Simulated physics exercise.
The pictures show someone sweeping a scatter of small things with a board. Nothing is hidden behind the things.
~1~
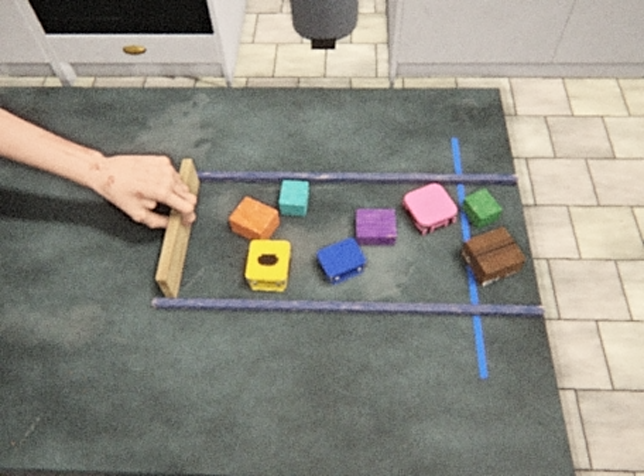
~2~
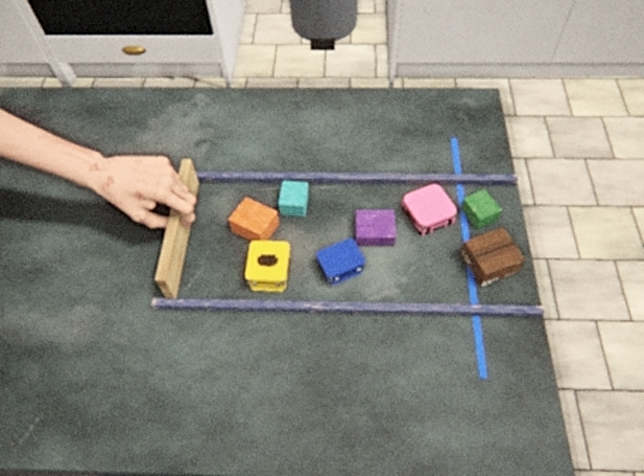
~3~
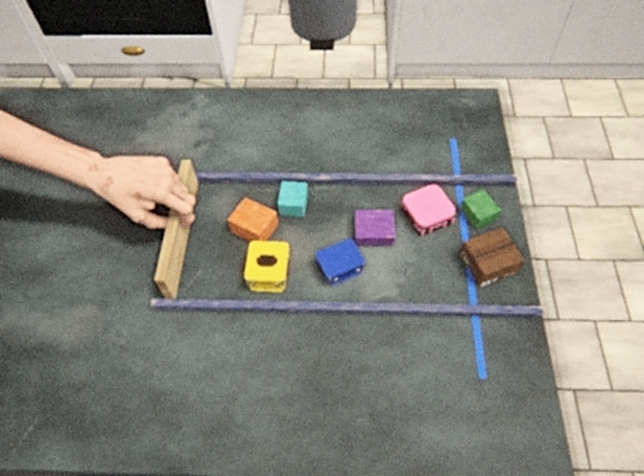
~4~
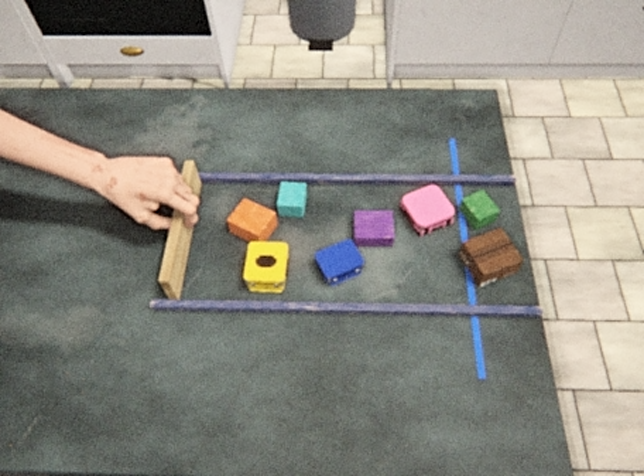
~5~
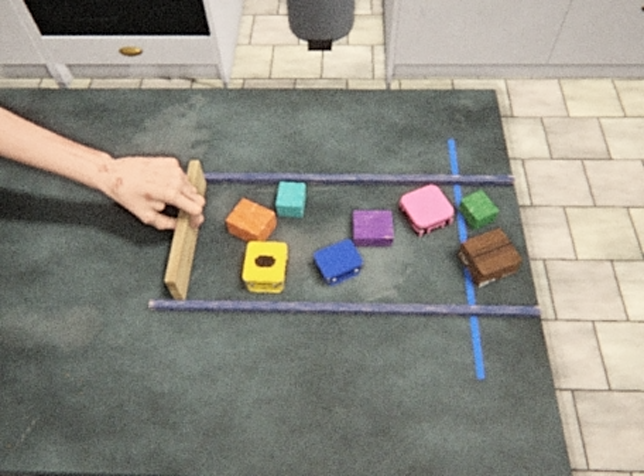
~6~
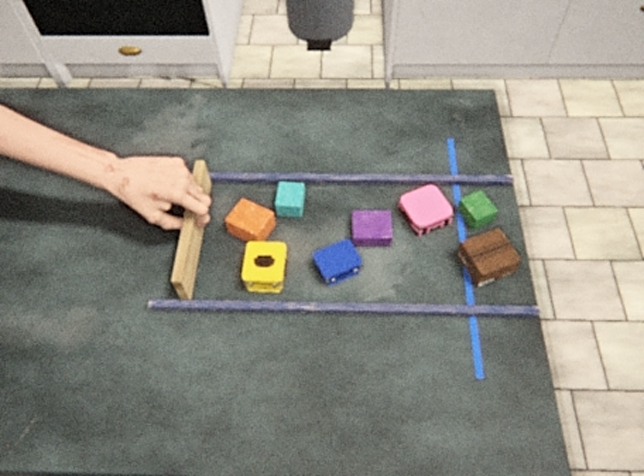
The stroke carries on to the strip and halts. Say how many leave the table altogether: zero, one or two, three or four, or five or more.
Outcome: The number that fall off is one or two.
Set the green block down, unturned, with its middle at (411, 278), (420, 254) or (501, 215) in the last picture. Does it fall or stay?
In turn it tumbles off; is lost; tumbles off.
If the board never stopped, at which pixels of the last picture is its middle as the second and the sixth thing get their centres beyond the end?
Near (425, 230) and (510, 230).
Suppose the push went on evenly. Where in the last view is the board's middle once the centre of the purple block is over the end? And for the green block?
Near (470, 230) and (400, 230).
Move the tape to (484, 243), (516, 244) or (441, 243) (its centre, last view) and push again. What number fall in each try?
Down on the floor: 5, 8 and 2.
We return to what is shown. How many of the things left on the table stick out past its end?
That would be 3.
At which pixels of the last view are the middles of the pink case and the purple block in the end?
Near (515, 199) and (522, 236).
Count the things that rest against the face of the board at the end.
That makes 3.
Soon after, none off yet; brown box at rest near (488, 257); green block at rest near (477, 210); pink case at rest near (425, 211).
Then, none off yet; brown box at rest near (488, 257); green block moved about its own width near (505, 200); pink case moved about its own width near (468, 204).
At rest, the number that fall off is one or two; fallen, green block and brown box.
